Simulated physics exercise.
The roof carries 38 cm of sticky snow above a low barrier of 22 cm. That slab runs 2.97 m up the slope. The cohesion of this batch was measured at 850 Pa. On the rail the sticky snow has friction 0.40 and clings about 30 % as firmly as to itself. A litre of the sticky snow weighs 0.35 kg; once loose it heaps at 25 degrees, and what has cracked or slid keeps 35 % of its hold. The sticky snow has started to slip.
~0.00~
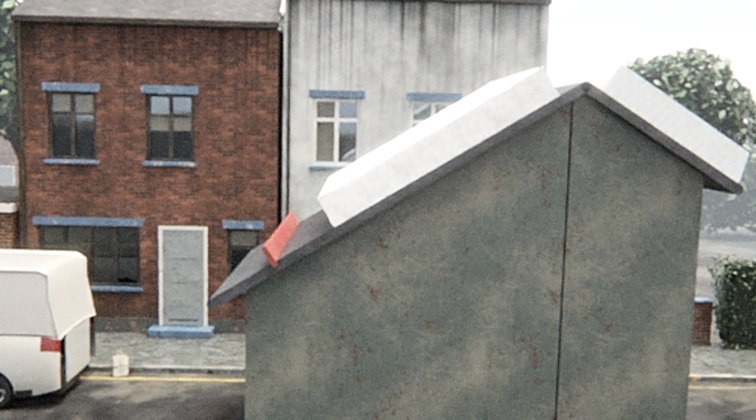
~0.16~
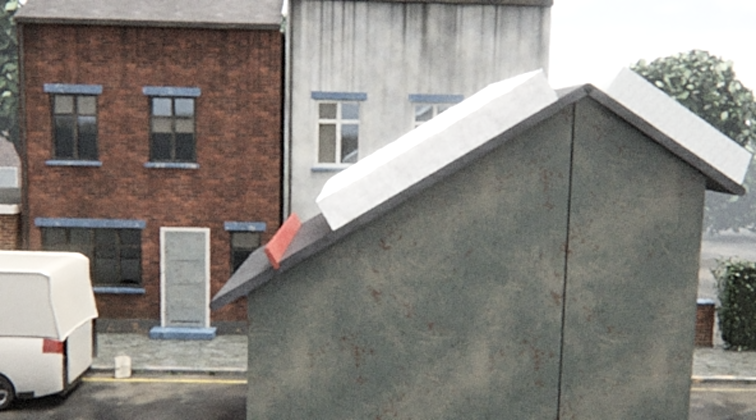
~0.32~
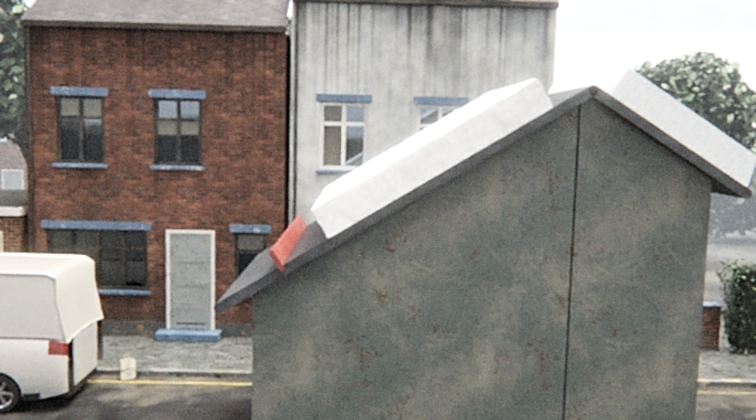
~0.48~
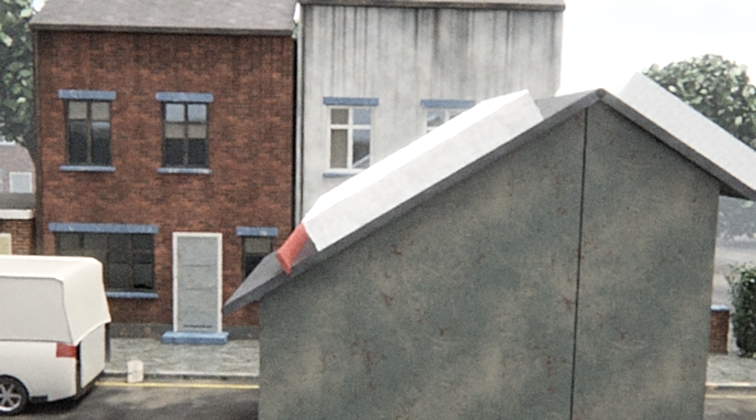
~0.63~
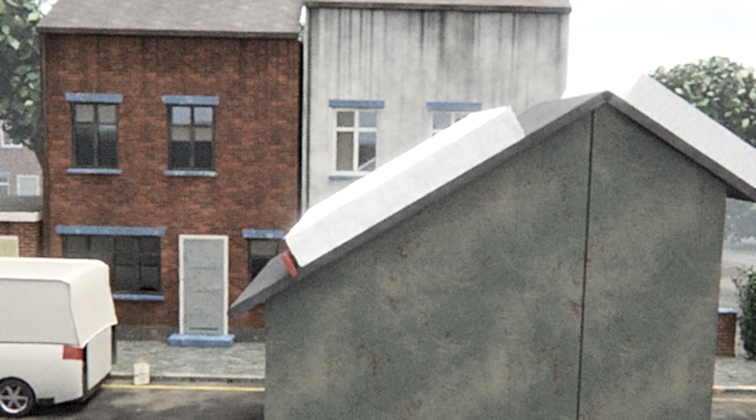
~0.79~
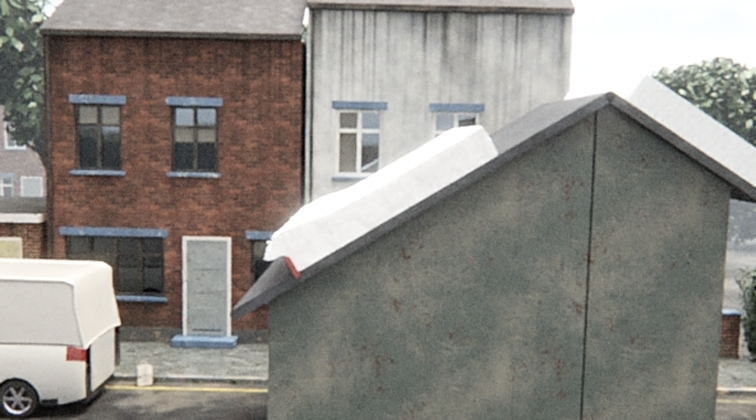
A thick white slab of snow slides down the left slope of a grey gabled building, viewed side-on from about roof height across a street, while the snow on the right slope stays put. Behind stand a red-brick house with blue-trimmed windows and a pale, streaked one, with a white van at left. The slab covers the small red barrier near the eave, its lower edge pushing over and cracking, as the camera drifts slightly.
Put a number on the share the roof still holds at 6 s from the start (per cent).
Expect roughly 45 %.
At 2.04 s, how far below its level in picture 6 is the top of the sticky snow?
About 0.7 m.
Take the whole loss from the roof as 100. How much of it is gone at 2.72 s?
Some 90 per cent.
After 1.37 s, 80 % of the snow is on the roof.
After 2.04 s, 55 % of the snow is on the roof.
After 2.72 s, 51 % of the snow is on the roof.
After 3.40 s, 45 % of the snow is on the roof.
After 6.00 s, 45 % of the snow is on the roof.
